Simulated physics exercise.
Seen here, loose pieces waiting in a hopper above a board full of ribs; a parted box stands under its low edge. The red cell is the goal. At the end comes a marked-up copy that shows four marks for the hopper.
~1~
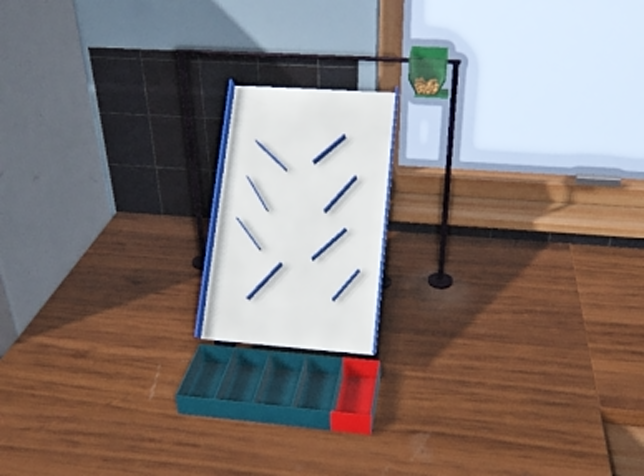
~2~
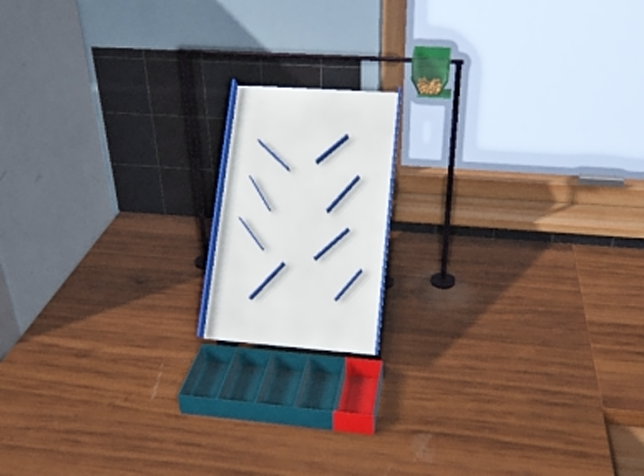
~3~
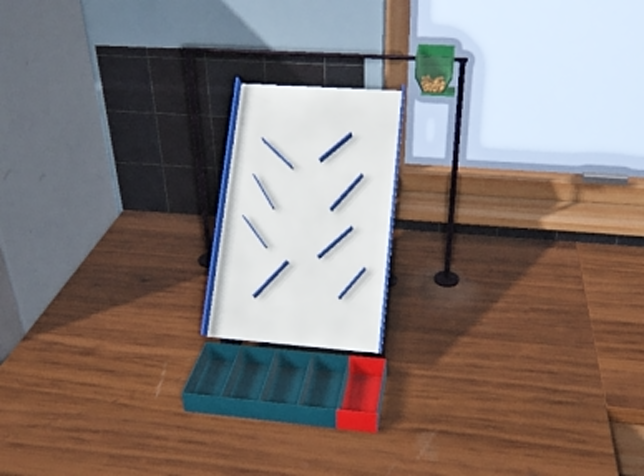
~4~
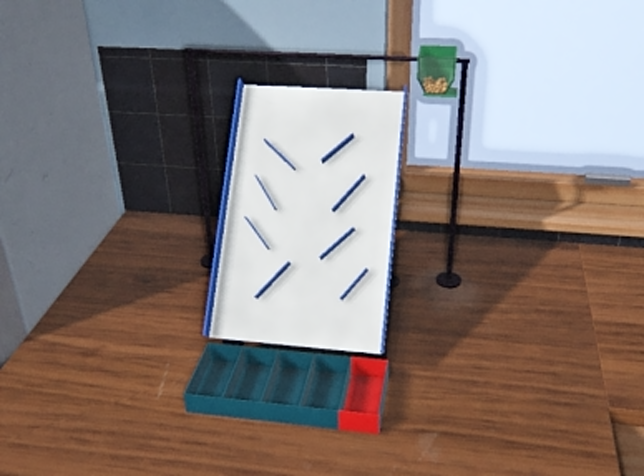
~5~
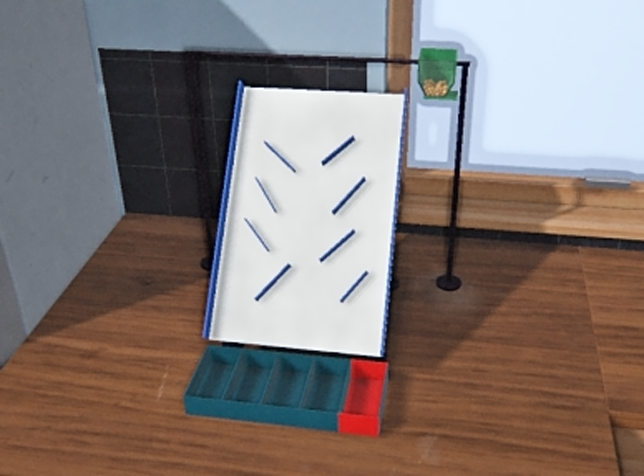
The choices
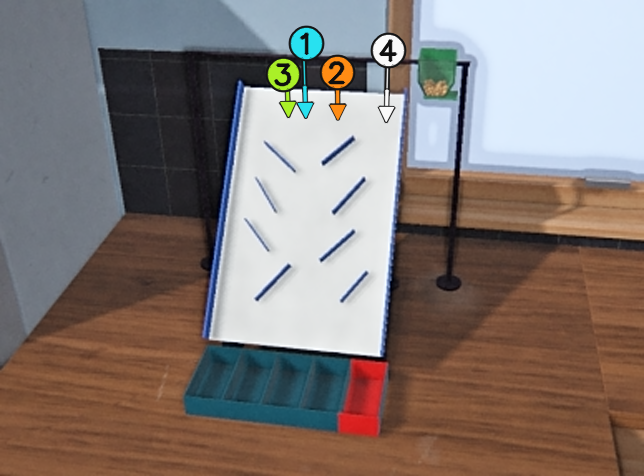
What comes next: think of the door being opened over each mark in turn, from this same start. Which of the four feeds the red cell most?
It is 4.
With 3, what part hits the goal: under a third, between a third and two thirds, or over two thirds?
Mark 3 gives under a third.
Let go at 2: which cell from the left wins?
The first from the left.
On the marked copy, mark 1 meets the board at (305, 112); mark 2 meets the board at (337, 114); mark 3 meets the board at (288, 111); mark 4 meets the board at (386, 116).
With 1, none in the red cell, about a quarter in other cells, about two thirds outside the box.
With 2, none in the red cell, about two thirds in other cells, about a quarter outside the box.
With 3, none in the red cell, about a quarter in other cells, most outside the box.
With 4, about a third in the red cell, a small part in other cells, about half outside the box.
